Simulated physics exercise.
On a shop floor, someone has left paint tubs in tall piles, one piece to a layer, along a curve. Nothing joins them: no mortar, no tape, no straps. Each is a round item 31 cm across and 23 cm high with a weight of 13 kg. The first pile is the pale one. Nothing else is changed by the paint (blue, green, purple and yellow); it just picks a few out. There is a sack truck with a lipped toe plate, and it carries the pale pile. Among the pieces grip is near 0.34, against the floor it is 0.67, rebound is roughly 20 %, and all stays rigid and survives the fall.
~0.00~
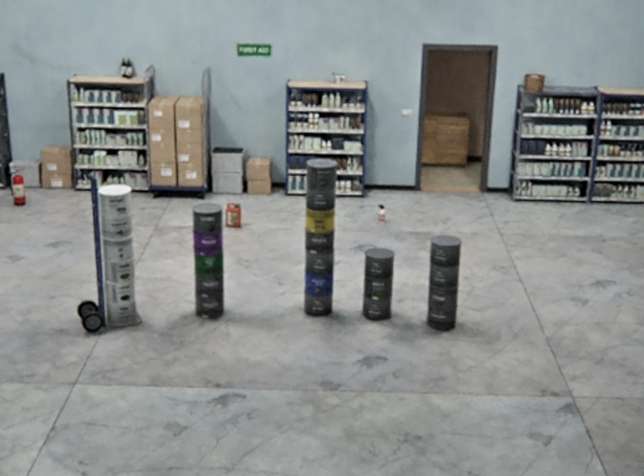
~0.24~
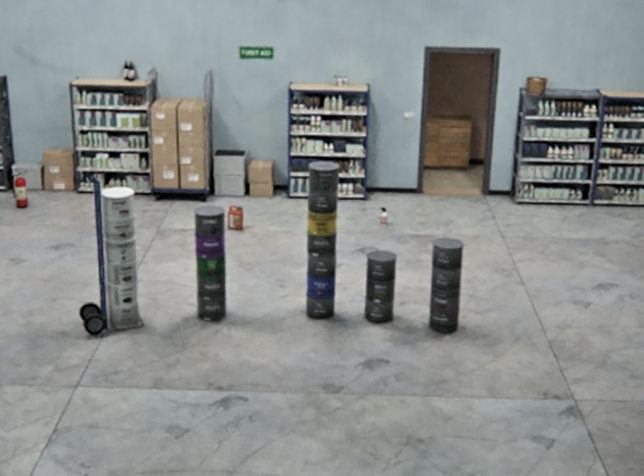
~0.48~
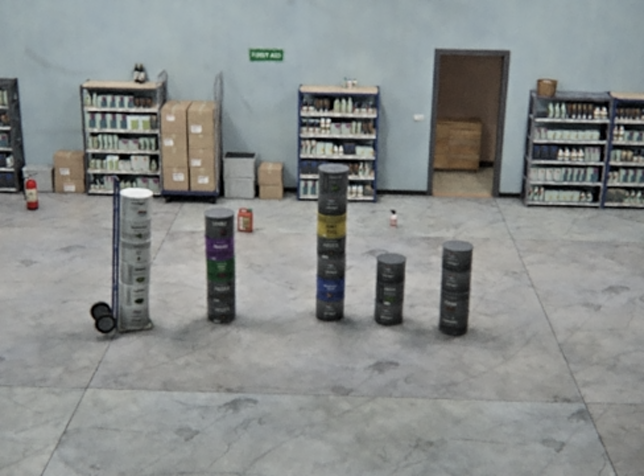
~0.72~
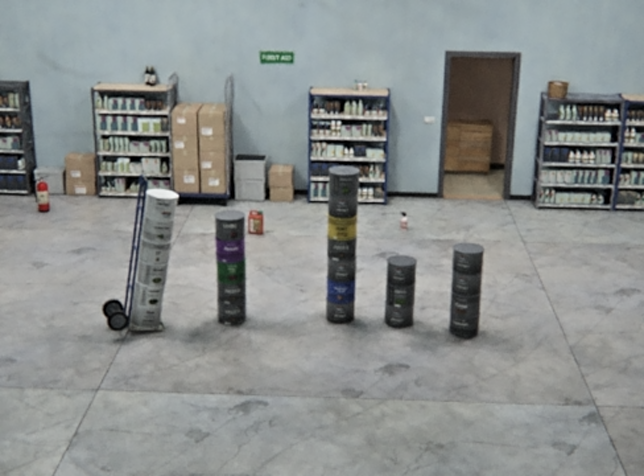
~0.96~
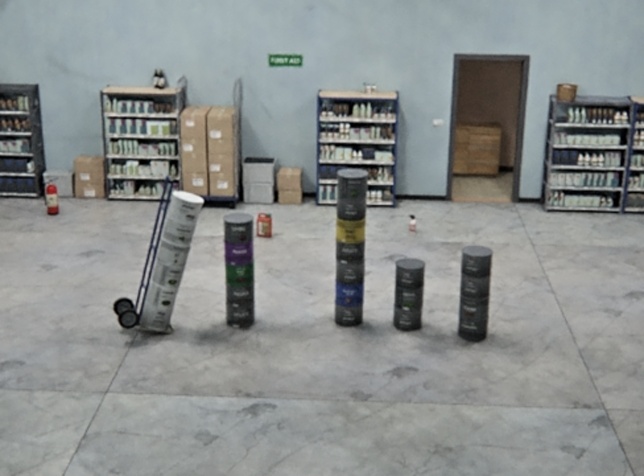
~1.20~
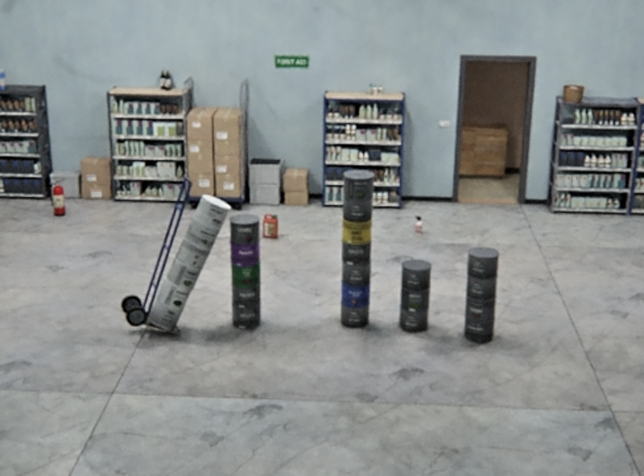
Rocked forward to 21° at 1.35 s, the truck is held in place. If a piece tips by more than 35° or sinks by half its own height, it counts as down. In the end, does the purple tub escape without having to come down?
No.
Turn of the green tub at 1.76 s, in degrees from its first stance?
It sits at about 10 degrees.
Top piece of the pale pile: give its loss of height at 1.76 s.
I'd put it at close to 40 cm below where it started.
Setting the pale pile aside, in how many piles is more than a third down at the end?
1.
By 1.76 s, 6 of the pale pile down; none of the 19 other tubs down, 5 disturbed; purple tub tilted 10°; green tub tilted 10°.
By 2.36 s, 6 of the pale pile down; 5 of the 19 other tubs down; purple tub tilted 59°, 37 cm lower; green tub tilted 59°, 25 cm lower.
When it is over (3.2 s), 6 of the pale pile down; 5 of the 19 other tubs down; purple tub on its side; green tub on its side; yellow tub moved 9 cm. In pixels of the last frame, middles, purple tub near (340, 321), green tub near (317, 314).
